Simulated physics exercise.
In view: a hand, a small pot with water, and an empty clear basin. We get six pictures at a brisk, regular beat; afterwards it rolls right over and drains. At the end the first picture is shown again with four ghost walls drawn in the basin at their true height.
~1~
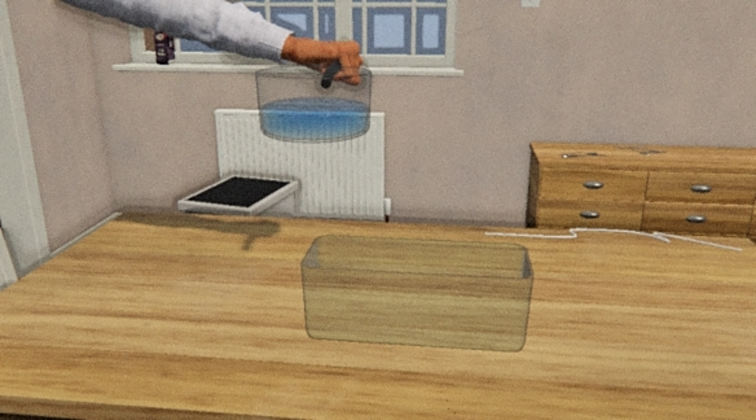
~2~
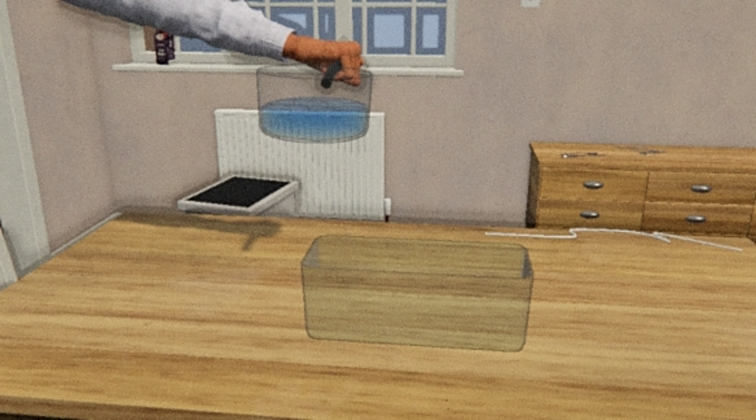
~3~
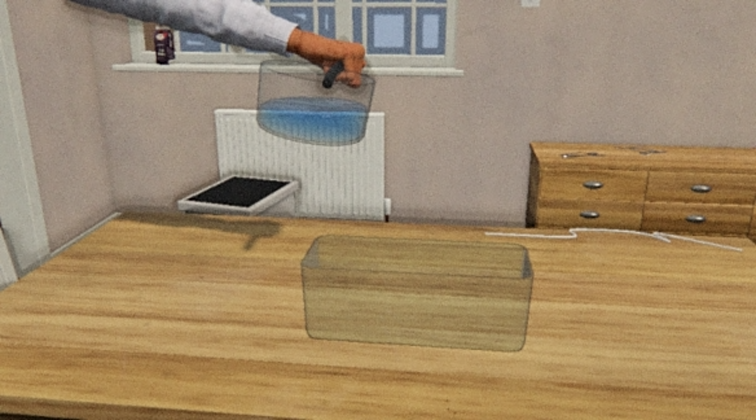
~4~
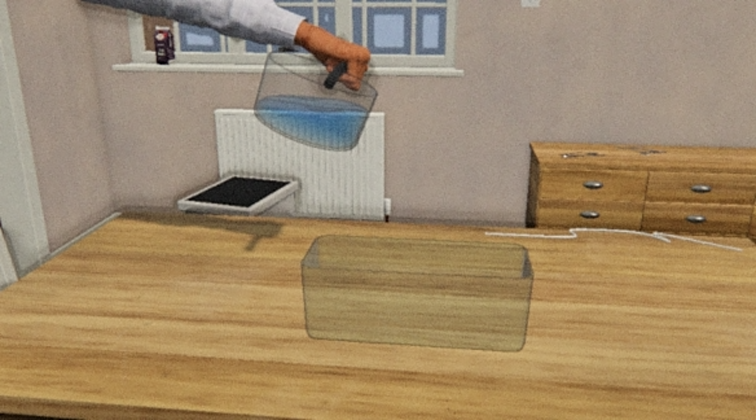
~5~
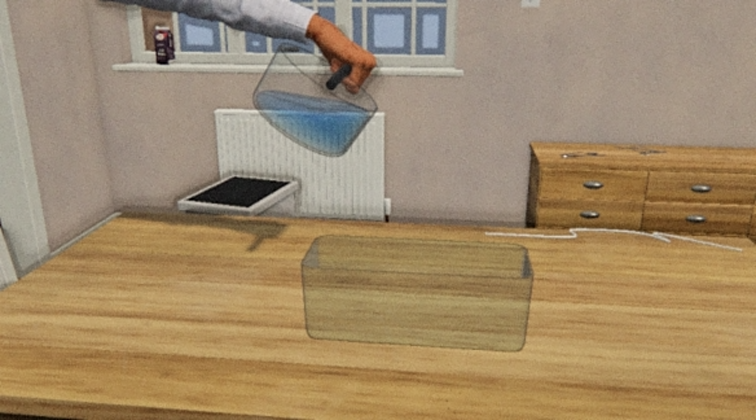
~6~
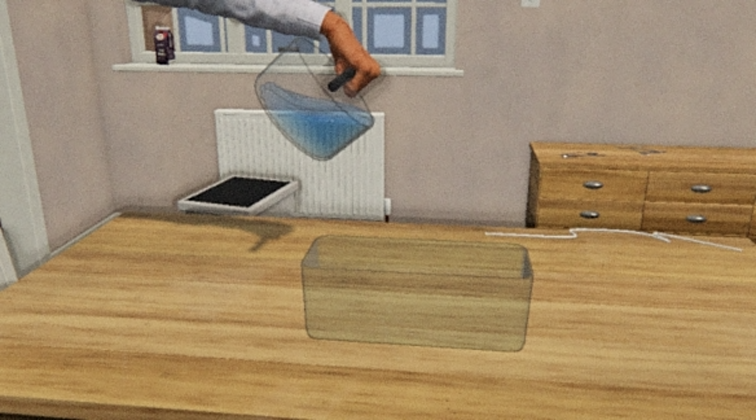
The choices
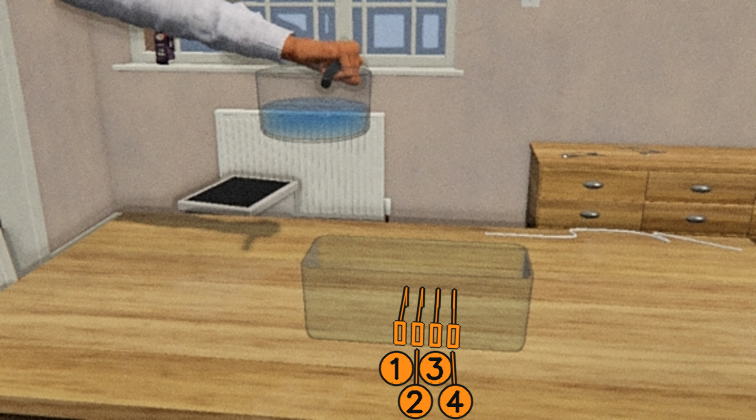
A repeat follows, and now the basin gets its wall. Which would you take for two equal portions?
Choose 1.
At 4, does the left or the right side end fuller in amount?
More ends on the left.
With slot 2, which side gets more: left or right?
More ends on the left.
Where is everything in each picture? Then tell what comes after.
Upright, lip at (369, 72); basin from (306, 335) to (525, 349); nothing has left yet.
Tipped about 2°, lip at (370, 74); nothing has left yet.
Tipped about 9°, lip at (373, 81); nothing has left yet.
Tipped about 20°, lip at (376, 93); nothing has left yet.
Tipped about 34°, lip at (376, 108); nothing has left yet.
Tipped about 49°, lip at (372, 124); water is over the lip, down to (372, 124).
On the marked copy, 1 at (399, 349); 2 at (416, 350); 3 at (434, 351); 4 at (452, 352).
With 1, about 42 % ends left of the wall and 56 % right of it.
With 2, about 75 % ends left of the wall and 18 % right of it; 7 % is lost outside.
With 3, about 76 % ends left of the wall and 14 % right of it; 10 % is lost outside.
With 4, about 72 % ends left of the wall and 15 % right of it; 13 % is lost outside.
